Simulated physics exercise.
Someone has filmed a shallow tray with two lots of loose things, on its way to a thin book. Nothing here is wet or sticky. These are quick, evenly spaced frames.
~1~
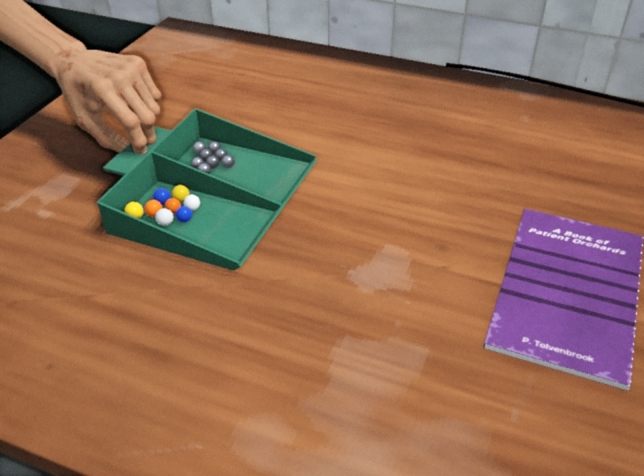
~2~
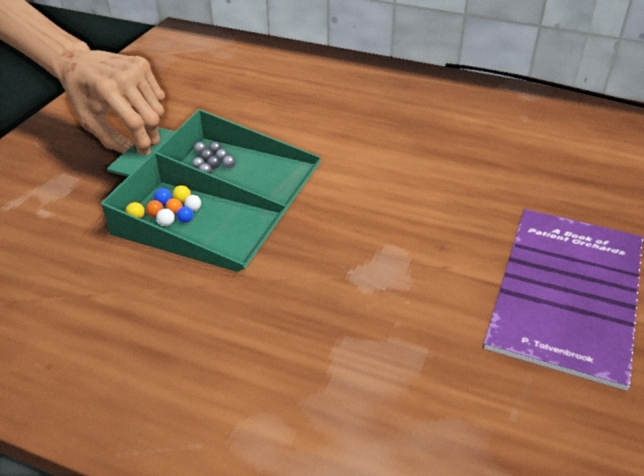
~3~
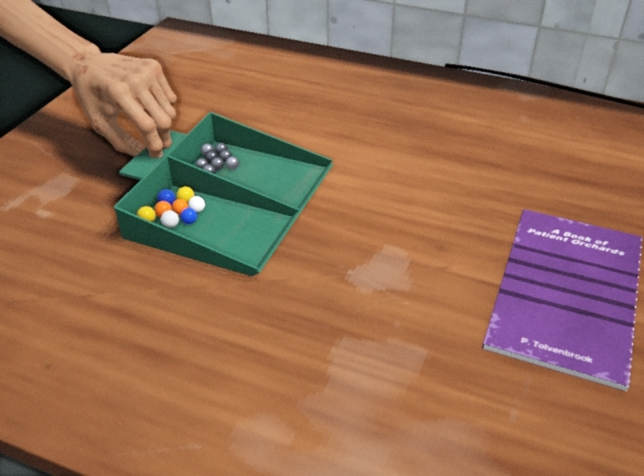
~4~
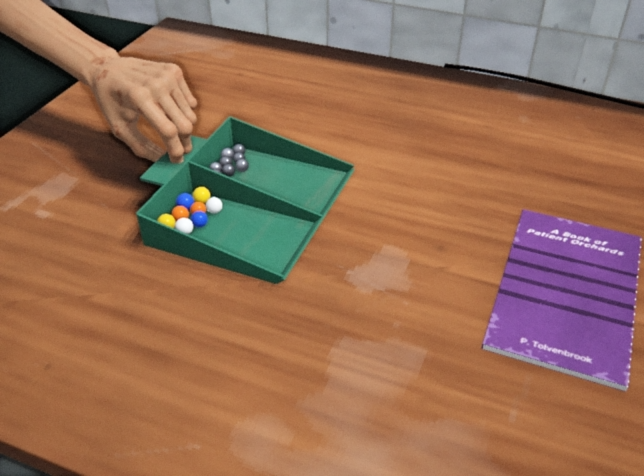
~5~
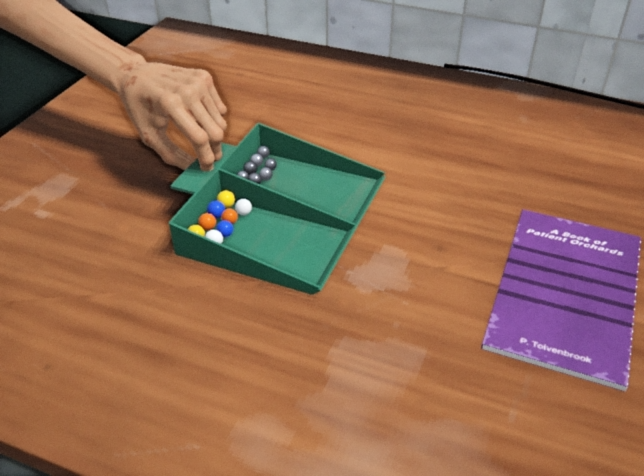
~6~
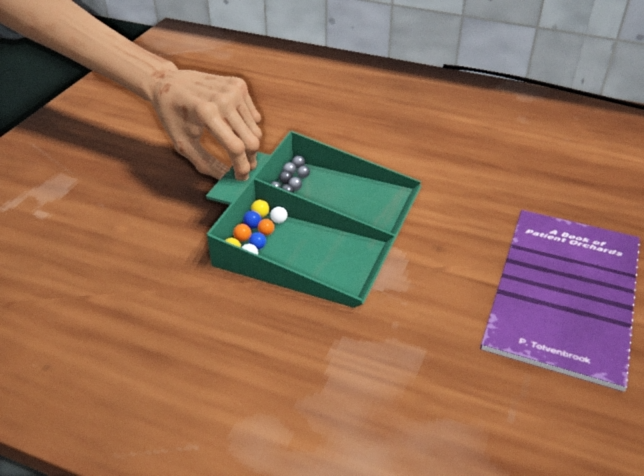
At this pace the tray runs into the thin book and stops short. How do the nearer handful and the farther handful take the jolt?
Nearer handful: It partly spills out. Farther handful: It partly spills out.
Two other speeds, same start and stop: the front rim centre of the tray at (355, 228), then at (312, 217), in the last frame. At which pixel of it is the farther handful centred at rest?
One: (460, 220). Two: (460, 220).
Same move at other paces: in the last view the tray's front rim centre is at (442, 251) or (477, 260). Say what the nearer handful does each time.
First it throws some past the low edge, then it sends some over the front rim.
Then, 0.07 s on from there, tray still sliding, front rim near (445, 251); nearer handful all inside; farther handful all inside.
Then, 0.25 s on from there, tray stopped at the thin book; nearer handful all inside, moved towards the front rim; farther handful all inside, moved towards the front rim.
Then, 0.46 s on from there, tray stopped at the thin book; nearer handful near two thirds out of the tray; farther handful near two thirds out of the tray.
In the end, tray stopped at the thin book; nearer handful near two thirds out of the tray; farther handful near two thirds out of the tray.
